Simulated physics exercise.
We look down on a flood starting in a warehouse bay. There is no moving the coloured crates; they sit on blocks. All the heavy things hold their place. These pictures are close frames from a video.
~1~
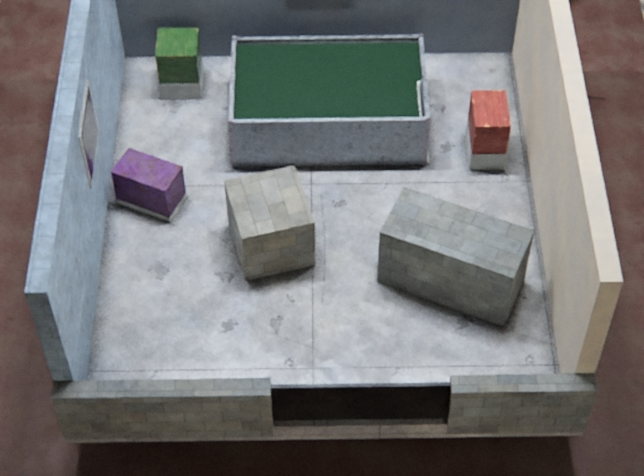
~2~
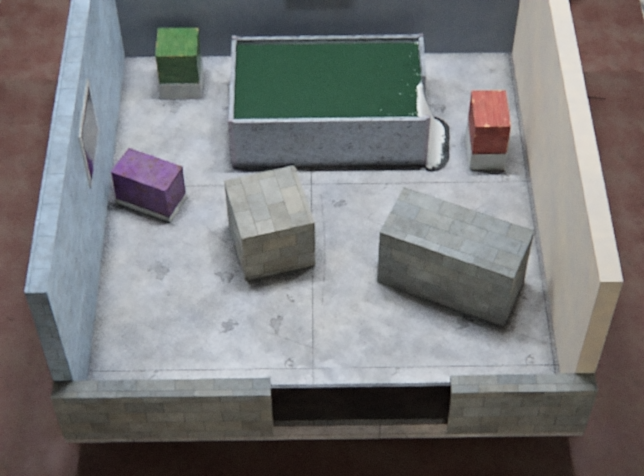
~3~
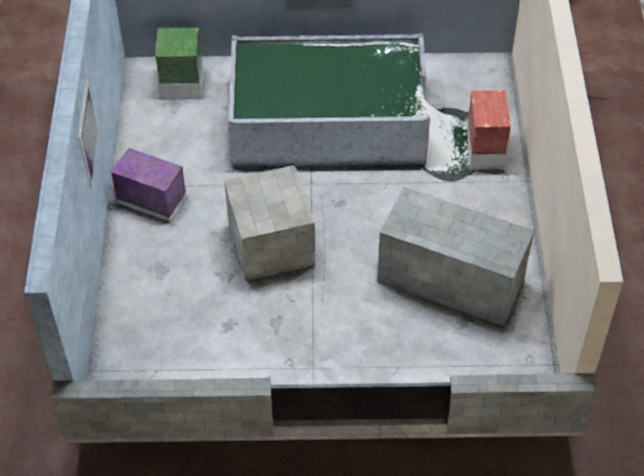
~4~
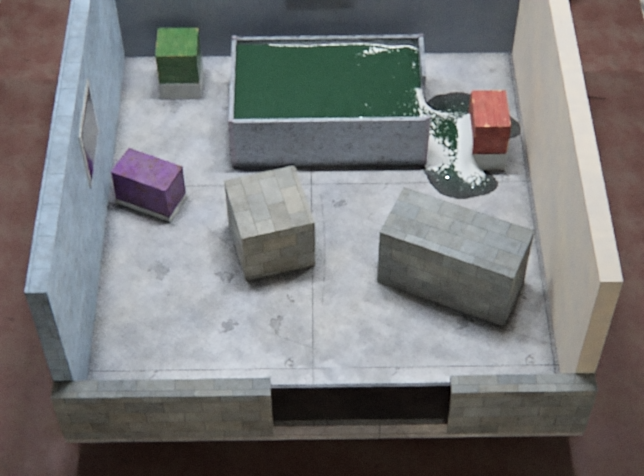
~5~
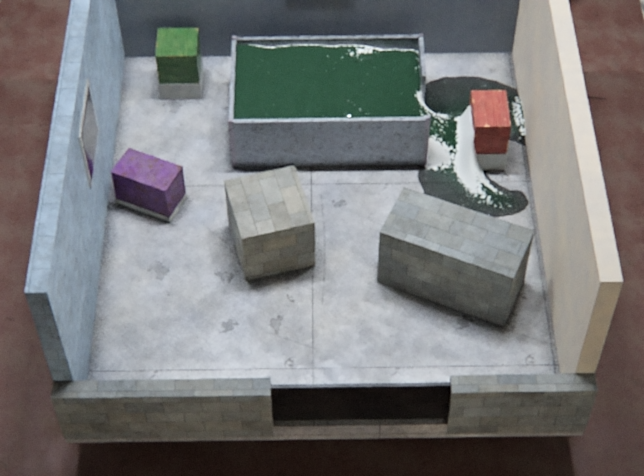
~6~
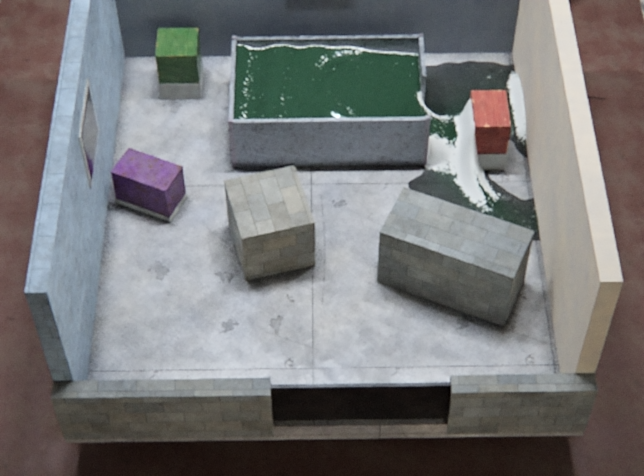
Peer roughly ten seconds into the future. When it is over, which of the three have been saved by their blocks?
At the end, the purple crate will be touched; the green crate will not be touched; the red crate will be touched.
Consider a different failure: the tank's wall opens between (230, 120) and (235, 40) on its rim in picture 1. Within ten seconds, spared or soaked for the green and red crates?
As I see it, the green one gets reached, and the red one is not reached.
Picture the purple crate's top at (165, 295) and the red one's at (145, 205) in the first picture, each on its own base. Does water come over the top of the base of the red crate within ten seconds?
As for the red one, it keeps clear.
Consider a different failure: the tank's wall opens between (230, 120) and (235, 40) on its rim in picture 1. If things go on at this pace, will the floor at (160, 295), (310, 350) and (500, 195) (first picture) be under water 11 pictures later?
Point by point: Drenched, unwetted, unwetted.
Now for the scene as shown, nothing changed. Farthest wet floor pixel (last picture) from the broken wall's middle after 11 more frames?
Point: (559, 405) in the last picture's pixels.
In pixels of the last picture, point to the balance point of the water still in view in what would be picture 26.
The centre of mass sits at about (379, 149).
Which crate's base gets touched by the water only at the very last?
I think it's the purple one.
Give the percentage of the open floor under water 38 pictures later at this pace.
I'd estimate some 100 per cent.
A moment on, water covers 20 % of the floor; the purple crate not reached, the green crate not reached, the red crate water round its plinth.
Next, water covers 35 % of the floor; the purple crate not reached, the green crate not reached, the red crate water round its plinth.
Then, water covers 55 % of the floor; the purple crate not reached, the green crate water round its plinth, the red crate water round its plinth.
Later, water covers 100 % of the floor; the purple crate water round its plinth, the green crate water round its plinth, the red crate water round its plinth.
In the end, water covers 100 % of the floor; the purple crate was topped, the green crate stayed above the water, the red crate was topped.
